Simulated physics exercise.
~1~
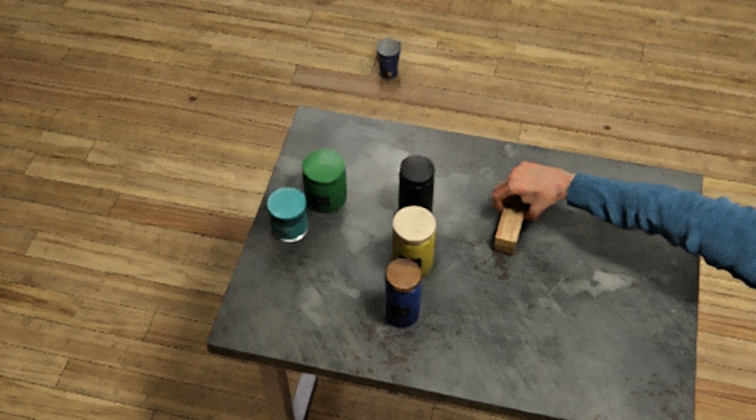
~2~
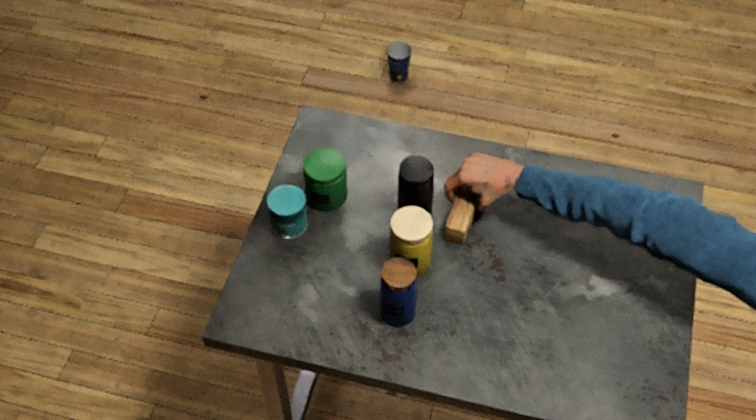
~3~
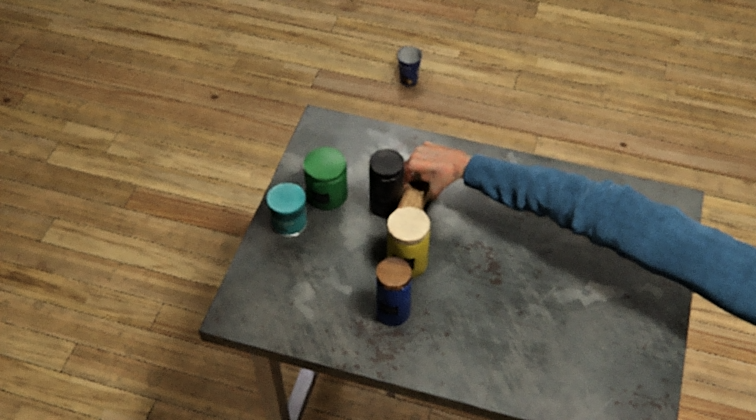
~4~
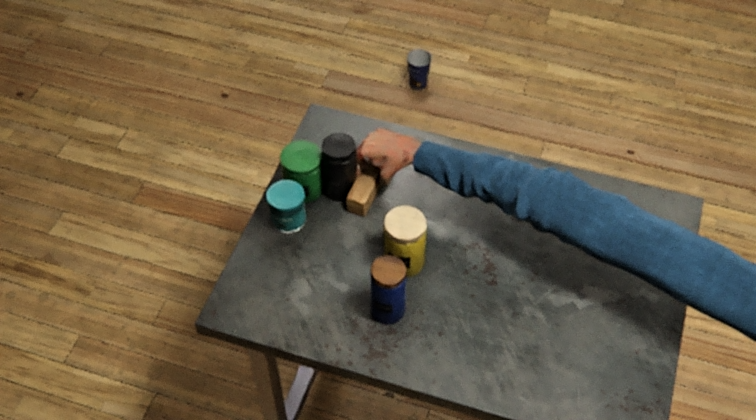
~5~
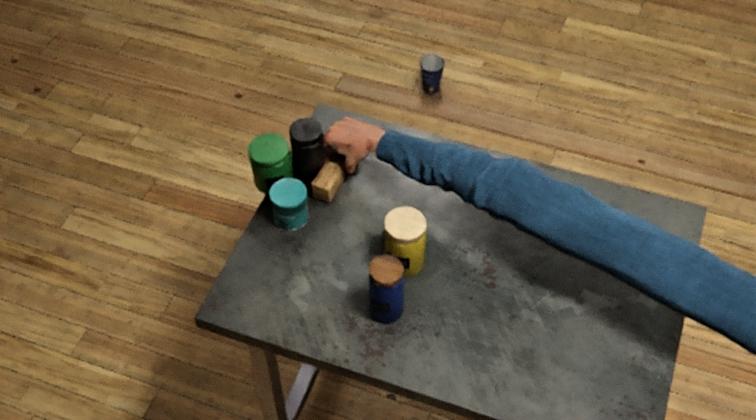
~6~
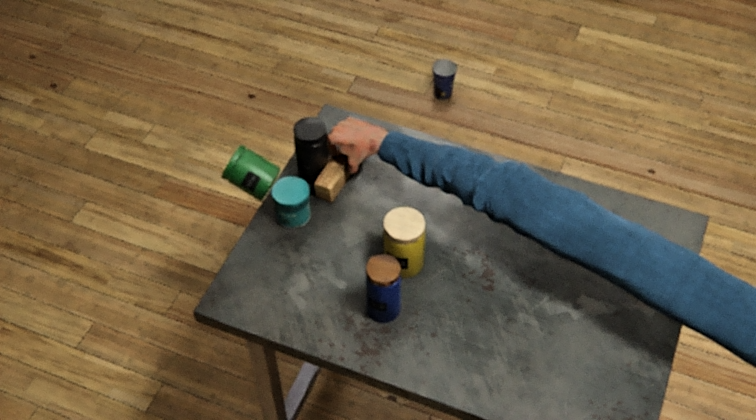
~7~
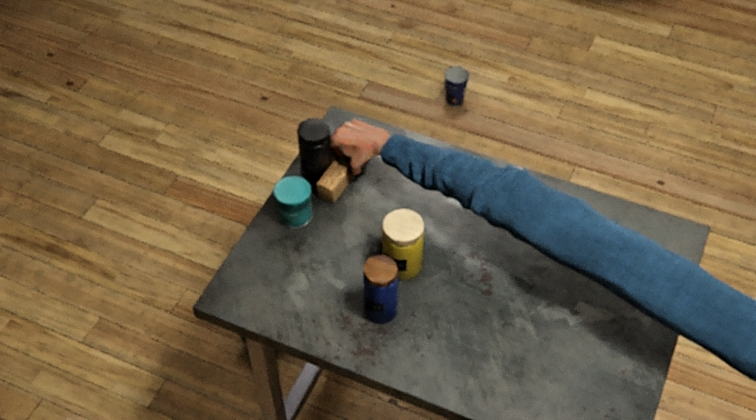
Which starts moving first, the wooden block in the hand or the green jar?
The wooden block starts moving first, sliding left with the hand. The green jar stays still until later, when the black jar is pushed up to it.
